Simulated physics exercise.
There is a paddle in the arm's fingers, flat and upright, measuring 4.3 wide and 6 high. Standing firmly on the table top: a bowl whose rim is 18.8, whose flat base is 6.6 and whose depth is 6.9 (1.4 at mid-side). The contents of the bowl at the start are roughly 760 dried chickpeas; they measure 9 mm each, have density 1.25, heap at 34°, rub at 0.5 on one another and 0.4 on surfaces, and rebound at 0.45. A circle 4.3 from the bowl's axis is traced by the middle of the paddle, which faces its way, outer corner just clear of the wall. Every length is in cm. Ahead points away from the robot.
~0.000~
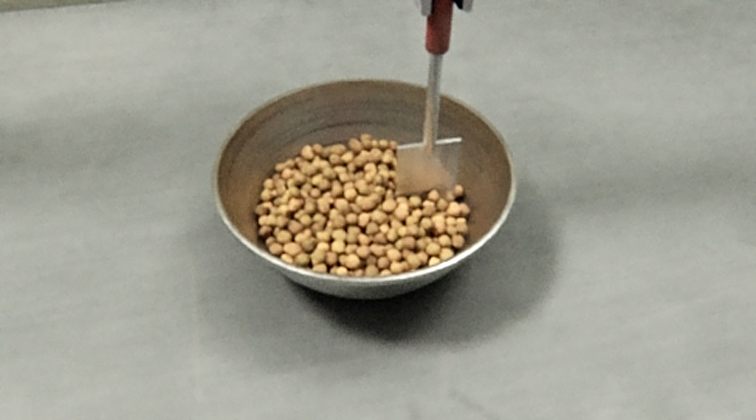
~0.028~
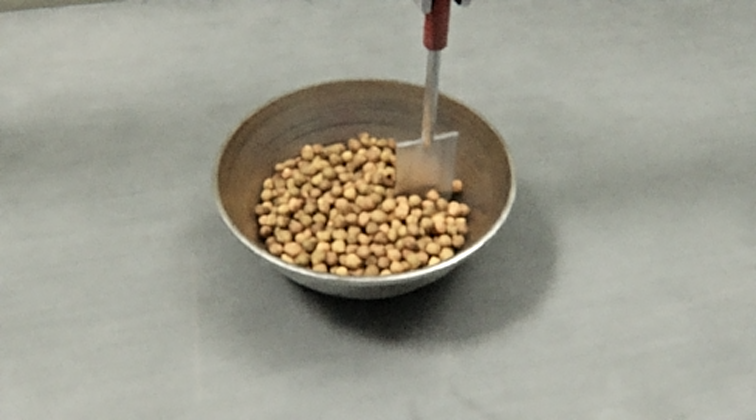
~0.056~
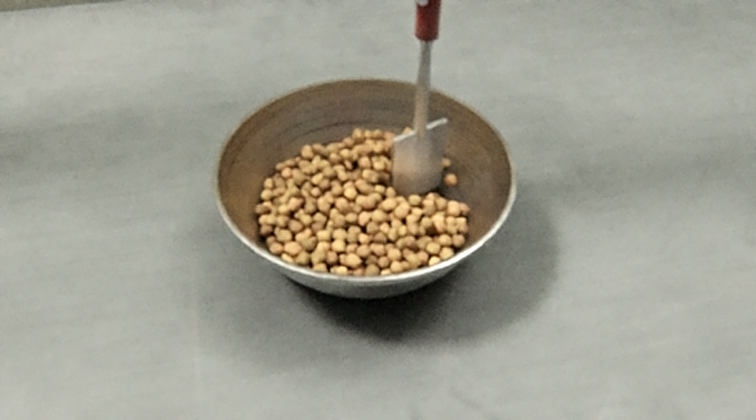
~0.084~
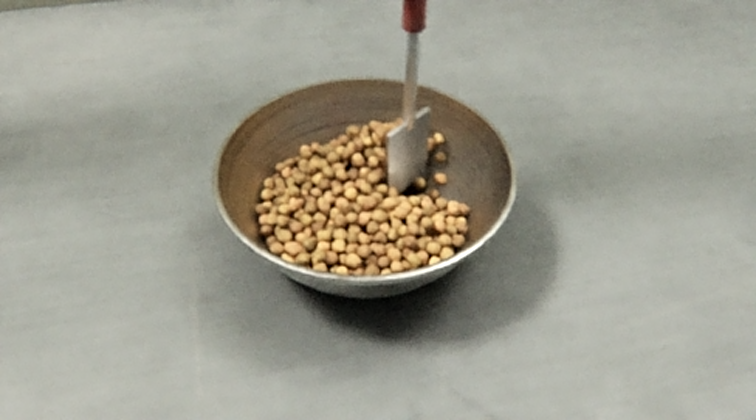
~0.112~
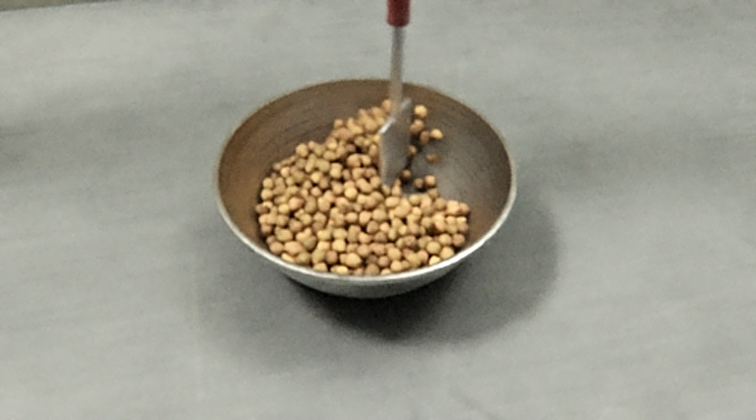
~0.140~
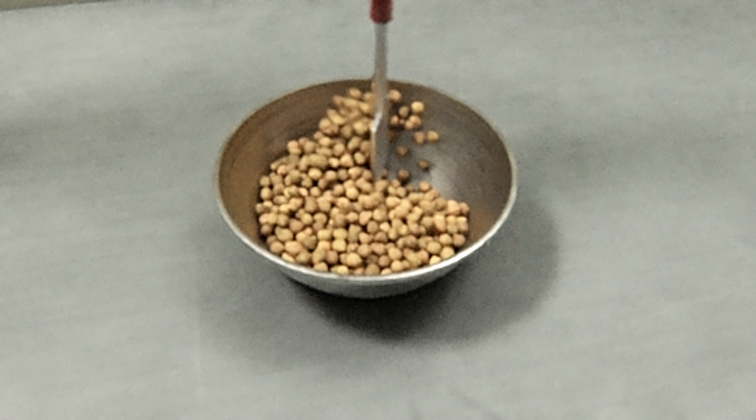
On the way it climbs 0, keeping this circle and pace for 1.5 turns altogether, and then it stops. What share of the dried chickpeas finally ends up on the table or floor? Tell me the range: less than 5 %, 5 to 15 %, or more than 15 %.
It falls in the range 5 to 15 %.
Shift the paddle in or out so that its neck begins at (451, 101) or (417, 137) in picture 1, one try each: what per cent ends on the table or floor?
Roughly 5 and 0 per cent.
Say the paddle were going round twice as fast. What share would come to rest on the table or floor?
In that case, close to 40 in a hundred.
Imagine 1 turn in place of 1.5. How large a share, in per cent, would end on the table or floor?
It would be around 5 percent.
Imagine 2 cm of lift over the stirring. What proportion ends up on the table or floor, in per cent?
I'd put it at about 5 per cent.
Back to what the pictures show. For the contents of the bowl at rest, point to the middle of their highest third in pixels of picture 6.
It is centred around (313, 237).
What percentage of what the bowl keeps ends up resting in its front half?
60 %.
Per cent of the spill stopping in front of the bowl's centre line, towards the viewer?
60 %, approximately.
After 0.48 s, 251° round, highest piece 9 above the table; 739 in the bowl, 11 on the table or floor, 8 in flight or on the tool.
After 0.83 s, 76° round, highest piece 9 above the table; 715 in the bowl, 33 on the table or floor, 10 in flight or on the tool.
After 1.20 s, 180° round, highest piece 7 above the table; 691 in the bowl, 67 on the table or floor.
After 1.90 s, 180° round, highest piece 7 above the table; 691 in the bowl, 67 on the table or floor.
In the end, 691 in the bowl, 67 on the table or floor. That is 9 % on the table or floor.
